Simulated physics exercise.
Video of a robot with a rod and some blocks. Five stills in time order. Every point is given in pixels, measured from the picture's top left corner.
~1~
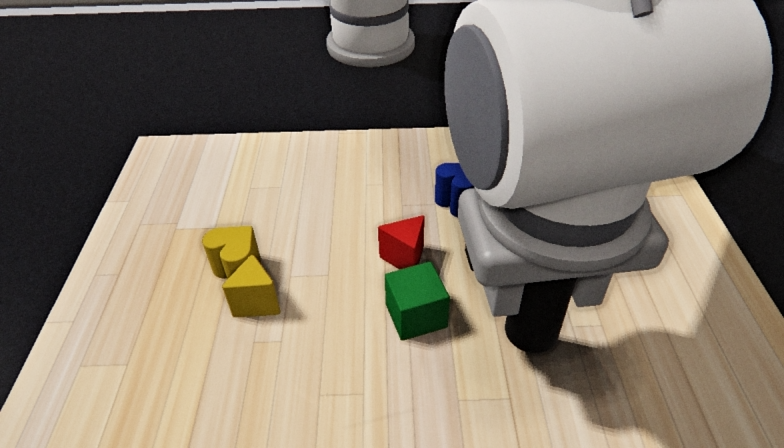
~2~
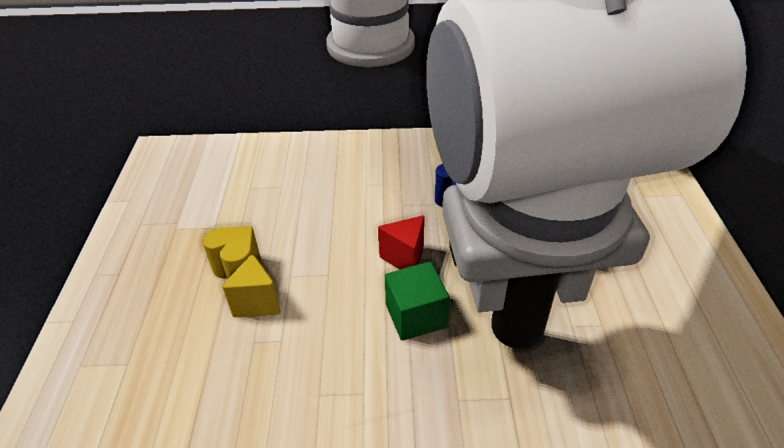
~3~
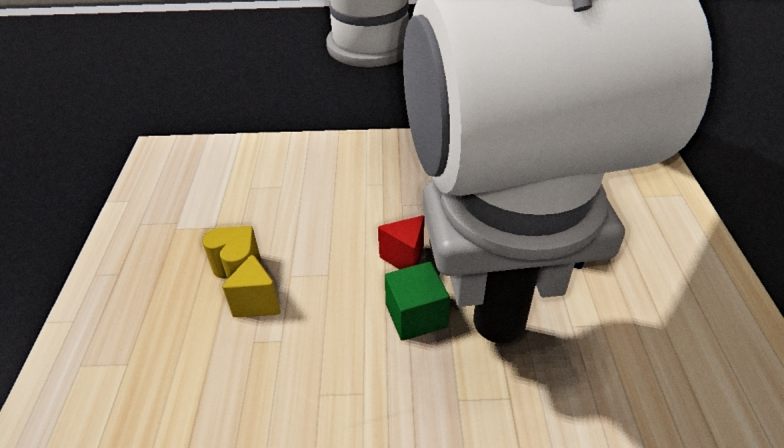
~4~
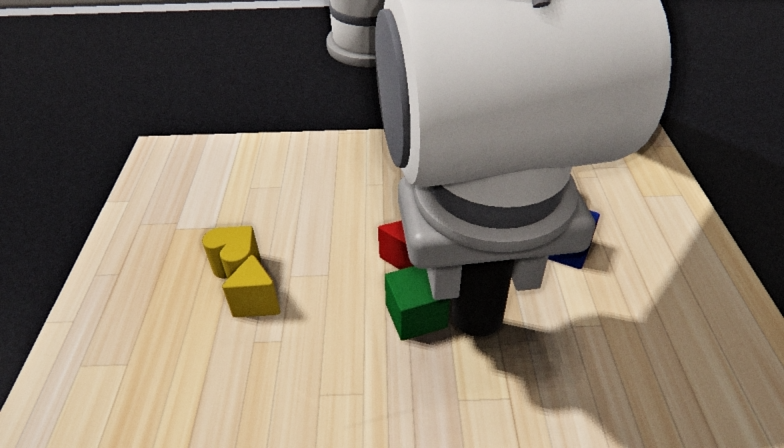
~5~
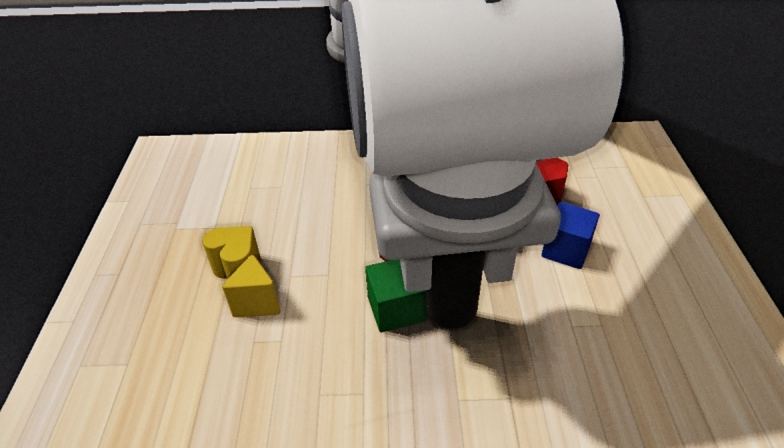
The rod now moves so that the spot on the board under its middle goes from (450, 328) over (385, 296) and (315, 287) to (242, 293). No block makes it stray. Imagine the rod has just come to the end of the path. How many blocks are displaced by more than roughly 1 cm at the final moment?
The push moves three or more blocks more than 1 cm.
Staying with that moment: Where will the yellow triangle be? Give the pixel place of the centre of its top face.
Its top middle: (197, 285).
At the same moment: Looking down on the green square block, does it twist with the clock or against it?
Clockwise rotation.
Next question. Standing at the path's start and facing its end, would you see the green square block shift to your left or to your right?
The answer is right: Facing from the path's start to its end, that's where the green square block shifts.
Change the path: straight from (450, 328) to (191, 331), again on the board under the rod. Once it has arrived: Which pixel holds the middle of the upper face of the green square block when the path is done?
When the path ends, it will be at (334, 259).
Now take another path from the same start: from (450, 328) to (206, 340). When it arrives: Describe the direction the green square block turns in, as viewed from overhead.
Clockwise, from overhead.
What follows on the original path. One third of the way, rod (384, 278); green square block (329, 251).
Two thirds of the way, rod (312, 269); yellow heart block (216, 237), turned 15° anticlockwise; yellow triangle (243, 274), turned 20° anticlockwise; green square block (265, 236).
At the end, rod (237, 275); yellow heart block (173, 217), turned 45° anticlockwise; yellow triangle (197, 285), turned 20° anticlockwise; green square block (226, 230), turned 80° clockwise; red triangle in place.
